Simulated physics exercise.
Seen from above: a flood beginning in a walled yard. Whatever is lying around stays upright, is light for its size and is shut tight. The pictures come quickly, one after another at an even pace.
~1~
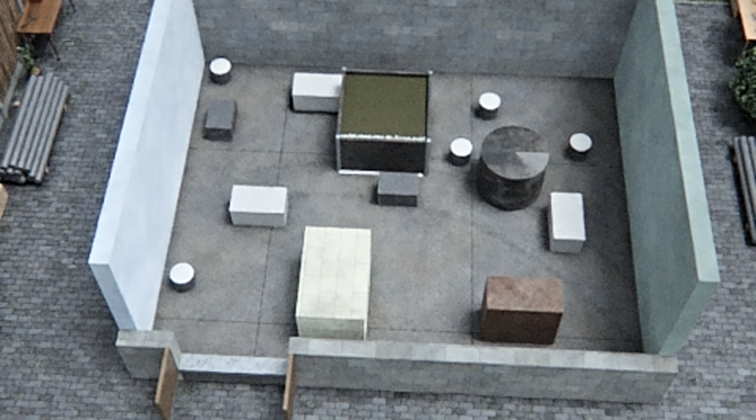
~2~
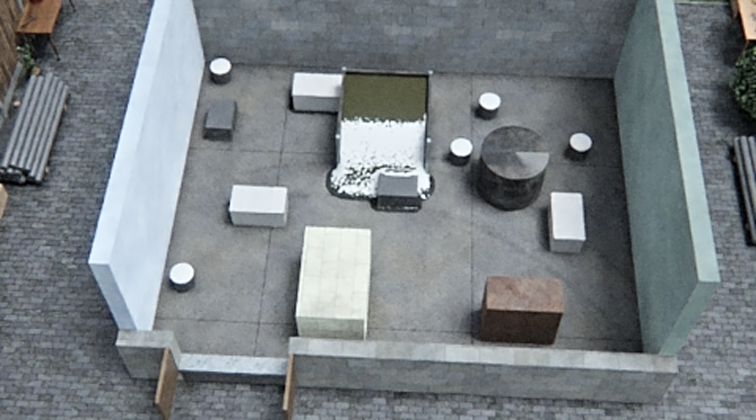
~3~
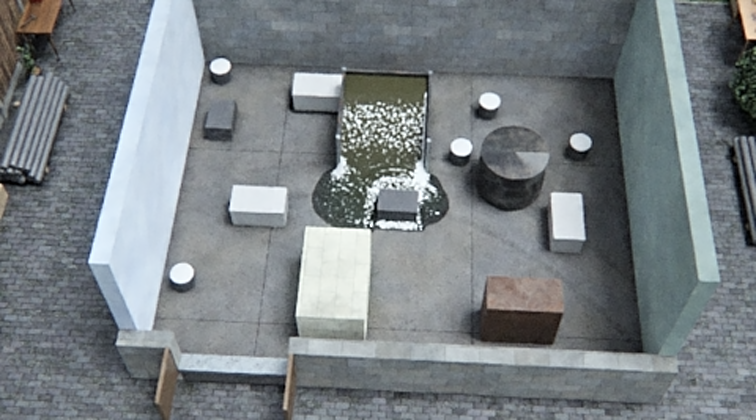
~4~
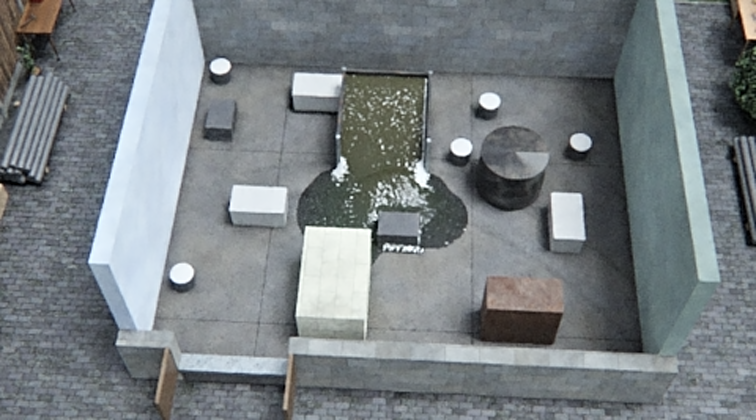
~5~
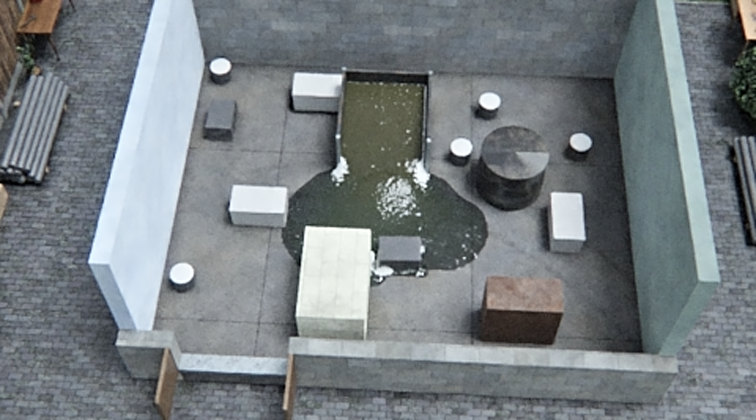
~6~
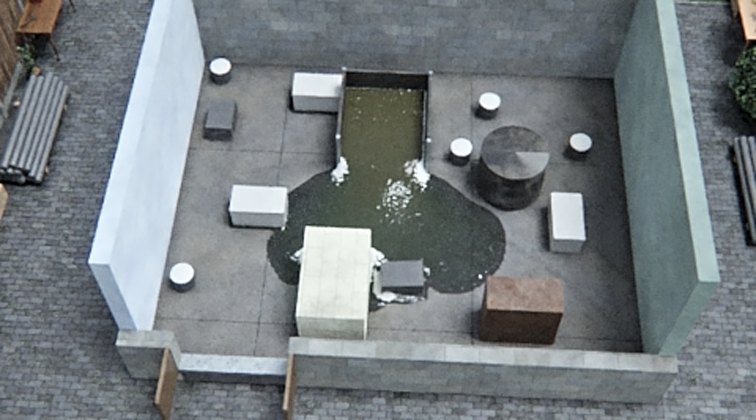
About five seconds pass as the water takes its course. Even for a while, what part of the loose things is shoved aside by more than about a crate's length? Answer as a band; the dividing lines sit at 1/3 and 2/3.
Less than 1/3.
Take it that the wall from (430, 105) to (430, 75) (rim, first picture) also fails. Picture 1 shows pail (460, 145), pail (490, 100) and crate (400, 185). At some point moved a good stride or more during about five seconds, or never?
In the order asked: Never gets that far, then goes the distance, then never gets that far.
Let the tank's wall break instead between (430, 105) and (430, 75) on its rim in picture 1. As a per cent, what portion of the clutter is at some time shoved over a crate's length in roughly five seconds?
That works out to some 30 %.
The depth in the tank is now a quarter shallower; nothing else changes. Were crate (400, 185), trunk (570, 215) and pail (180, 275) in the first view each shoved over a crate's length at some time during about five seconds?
Well, in sequence: Carried that far, not carried that far, carried that far.
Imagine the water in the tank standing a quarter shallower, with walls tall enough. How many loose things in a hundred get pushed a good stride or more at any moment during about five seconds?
My estimate is around 20 percent.
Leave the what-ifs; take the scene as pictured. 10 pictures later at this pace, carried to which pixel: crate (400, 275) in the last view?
(412, 333).
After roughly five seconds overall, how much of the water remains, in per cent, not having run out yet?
I'd estimate some 90 percent of the water stays.
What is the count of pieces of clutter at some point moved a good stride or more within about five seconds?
The count is 2.
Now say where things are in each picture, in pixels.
In the first frame, a crate at (398, 183) rests on the ground; a pail at (581, 142) rests on the ground; 0 of 10 have shifted.
In the second frame, a crate at (398, 185), on the bottom; a pail at (581, 142), on the bottom; 0 of 10 have shifted.
In the third frame, a crate at (398, 200) rests on the ground, a stride from its start; a pail at (581, 142), on the bottom; 1 of 10 have shifted.
In the fourth frame, a crate at (399, 224) rests on the ground, a stride from its start; a pail at (581, 142), on the bottom; 1 of 10 have shifted.
In the fifth frame, a crate at (400, 248) rests on the ground, a stride from its start; a pail at (581, 142) rests on the ground; 1 of 10 have shifted.
In the sixth frame, a crate at (402, 273), on the bottom, far from its start; a pail at (581, 142) rests on the ground; 1 of 10 have shifted.
A moment on, 1 of 10 are well off their spots; 0 afloat.
Next, 1 of 10 are well off their spots; 1 afloat.
Later, 2 of 10 are well off their spots; 1 afloat.
In the end, 2 of 10 are well off their spots, and 2 have been at some point; 0 afloat.
